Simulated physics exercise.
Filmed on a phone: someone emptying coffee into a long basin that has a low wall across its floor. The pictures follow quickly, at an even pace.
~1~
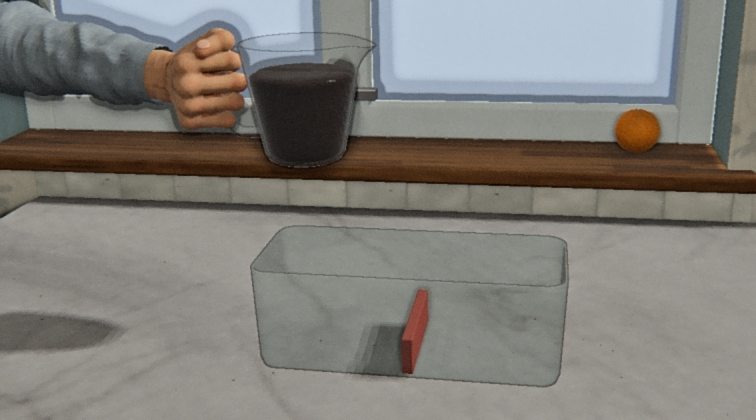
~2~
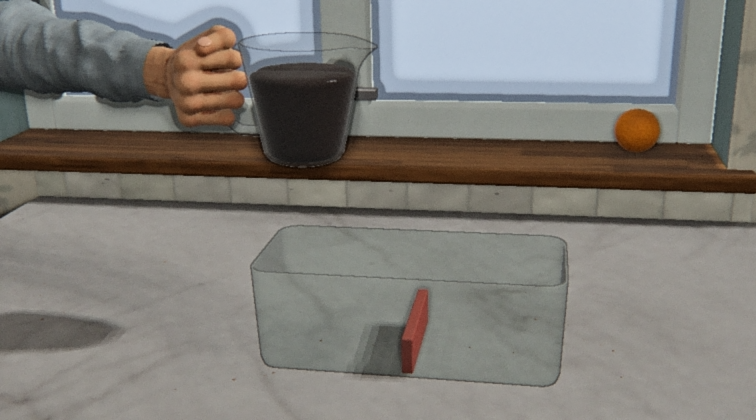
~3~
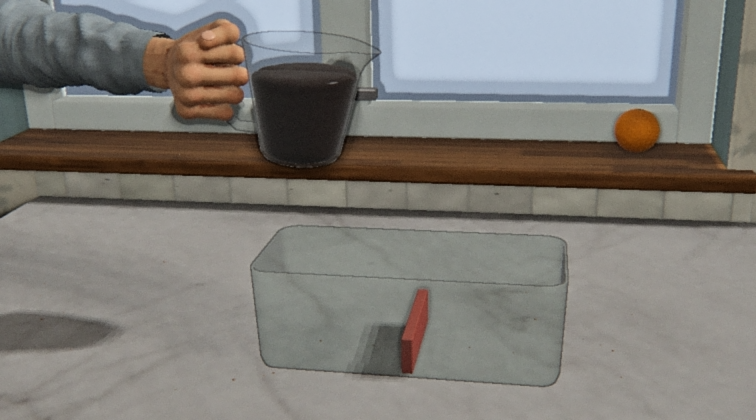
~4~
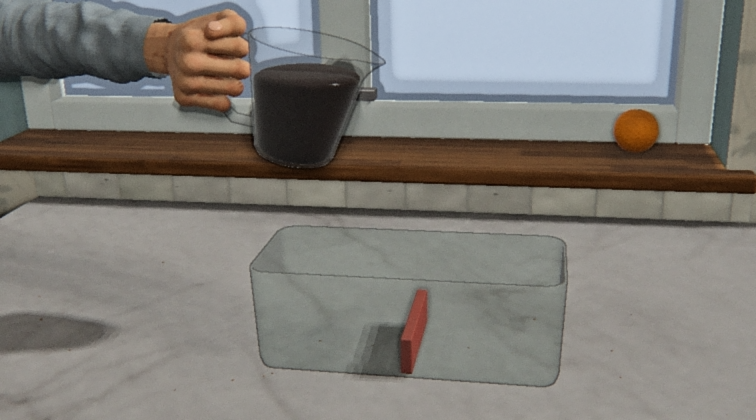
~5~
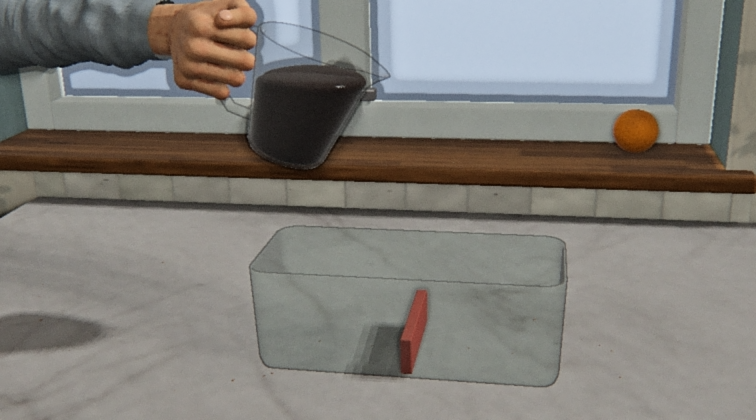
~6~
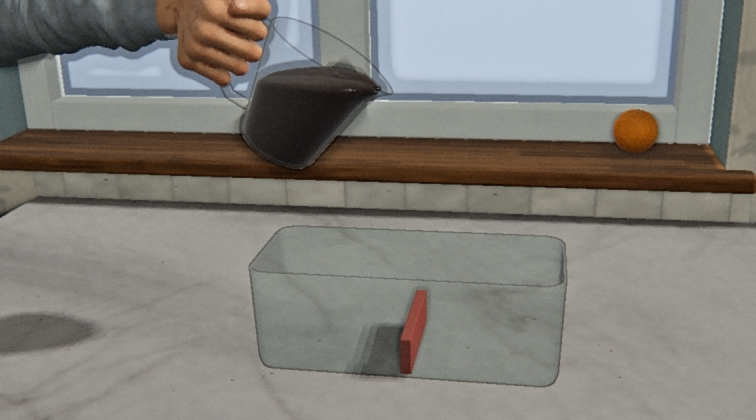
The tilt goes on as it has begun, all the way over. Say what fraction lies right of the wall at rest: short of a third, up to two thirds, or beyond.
In the end above two thirds is right of the wall.
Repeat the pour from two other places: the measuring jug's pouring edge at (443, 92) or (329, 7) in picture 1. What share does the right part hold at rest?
Roughly 90 per cent, and 25 per cent.
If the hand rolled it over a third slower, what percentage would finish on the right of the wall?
It comes to 85 per cent or so.
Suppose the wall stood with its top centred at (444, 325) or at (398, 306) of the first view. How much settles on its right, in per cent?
In turn 40 and 95 in a hundred.
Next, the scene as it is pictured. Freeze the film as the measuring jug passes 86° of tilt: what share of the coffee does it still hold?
About 60 per cent.
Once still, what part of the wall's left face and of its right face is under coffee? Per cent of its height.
The left part 10 per cent, the right part 70.
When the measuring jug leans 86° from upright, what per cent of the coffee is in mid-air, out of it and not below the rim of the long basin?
Roughly 30 in a hundred.
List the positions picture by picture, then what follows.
In the first picture, tilt 0°; pouring edge (376, 44); surface from (253, 71) to (354, 73); the long basin's rim runs from (266, 248) to (566, 262); the wall's top is at (416, 315).
In the second picture, tilt 1°; pouring edge (378, 46); surface from (254, 71) to (355, 73).
In the third picture, tilt 5°; pouring edge (381, 52); surface from (255, 70) to (357, 75).
In the fourth picture, tilt 12°; pouring edge (386, 62); surface from (258, 72) to (361, 76).
In the fifth picture, tilt 21°; pouring edge (390, 76); surface from (260, 75) to (368, 78).
In the sixth picture, tilt 31°; pouring edge (393, 92); surface from (260, 82) to (380, 85).
A moment on, the measuring jug is tipped on its side and 59 per cent is still to pour, 0 is left of the wall and 13 right of it.
Next, the measuring jug is tipped on its side and 12 per cent is still to pour, 4 is left of the wall and 66 right of it.
Then the measuring jug is tipped on its side and 1 per cent is still to pour, 8 is left of the wall and 88 right of it.
Later the measuring jug is tipped on its side and 0 per cent is still to pour, 9 is left of the wall and 90 right of it.
In the end 10 per cent lies left of the wall, 89 right of it and 2 outside.
